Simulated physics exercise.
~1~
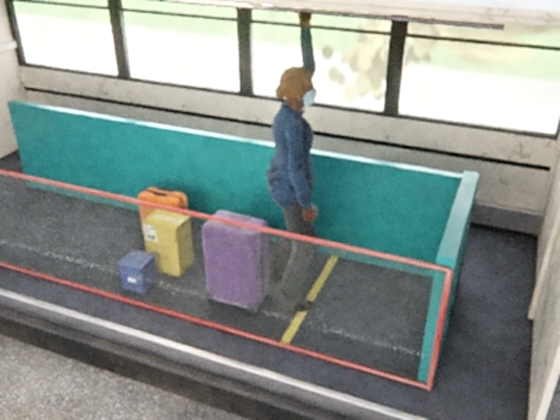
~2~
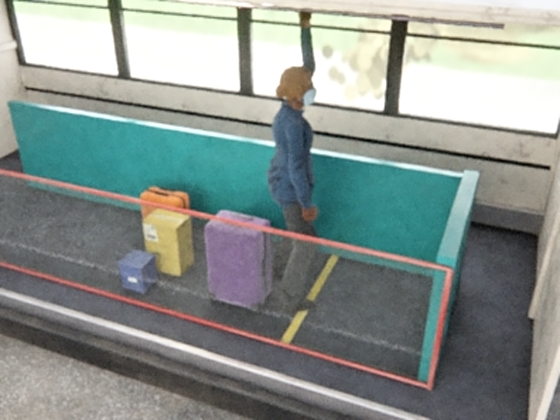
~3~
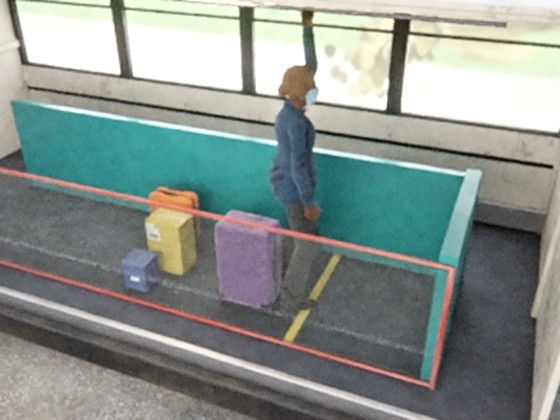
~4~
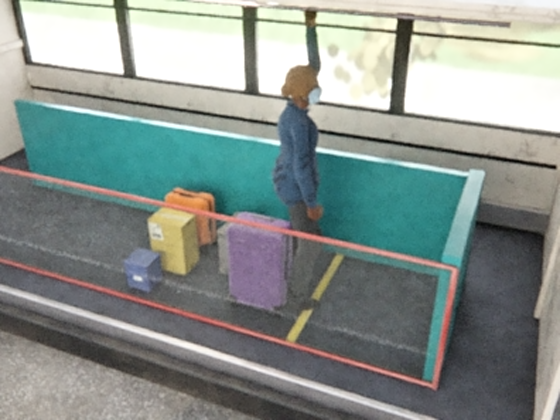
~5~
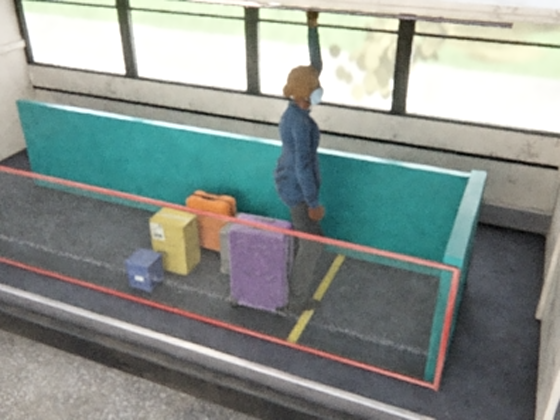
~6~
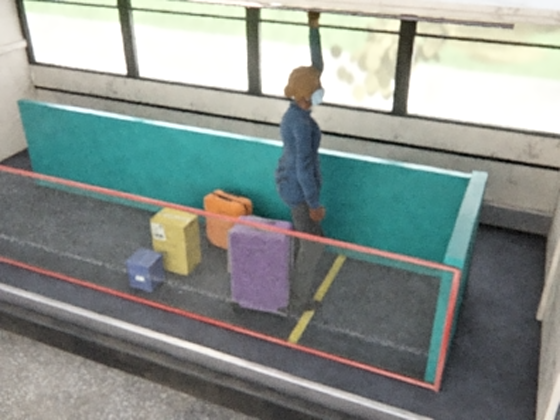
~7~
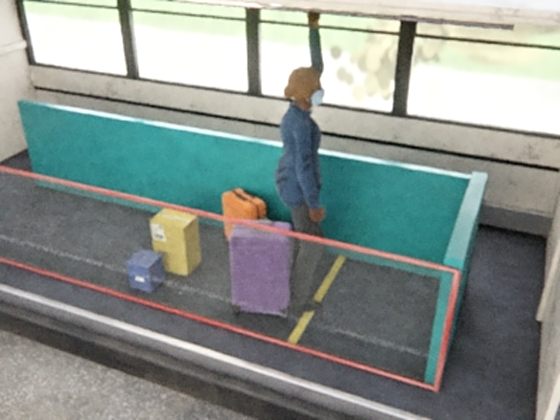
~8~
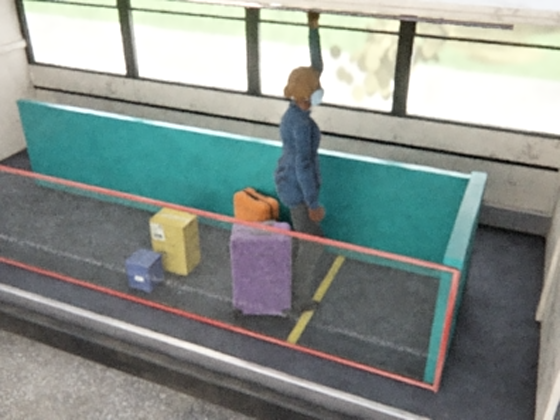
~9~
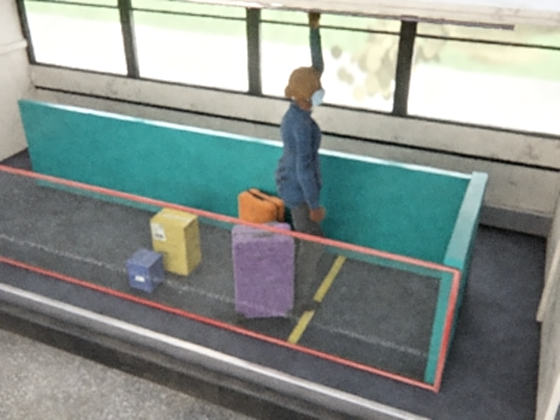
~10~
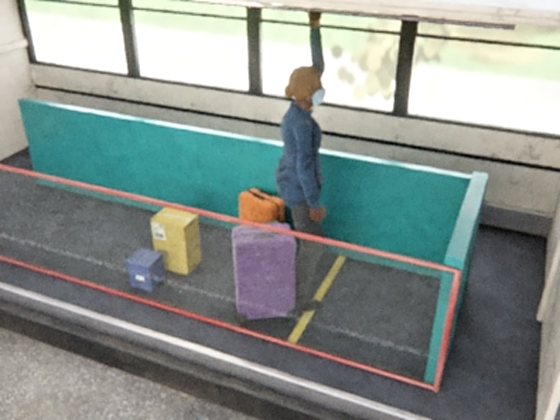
The video shows a masked person standing still in a bus bay, one arm raised, as a purple suitcase rolls slightly right and an orange case rolls farther right behind it, stopping beside the person; the yellow pack and blue tub stay put, and everything rests left of the yellow line.
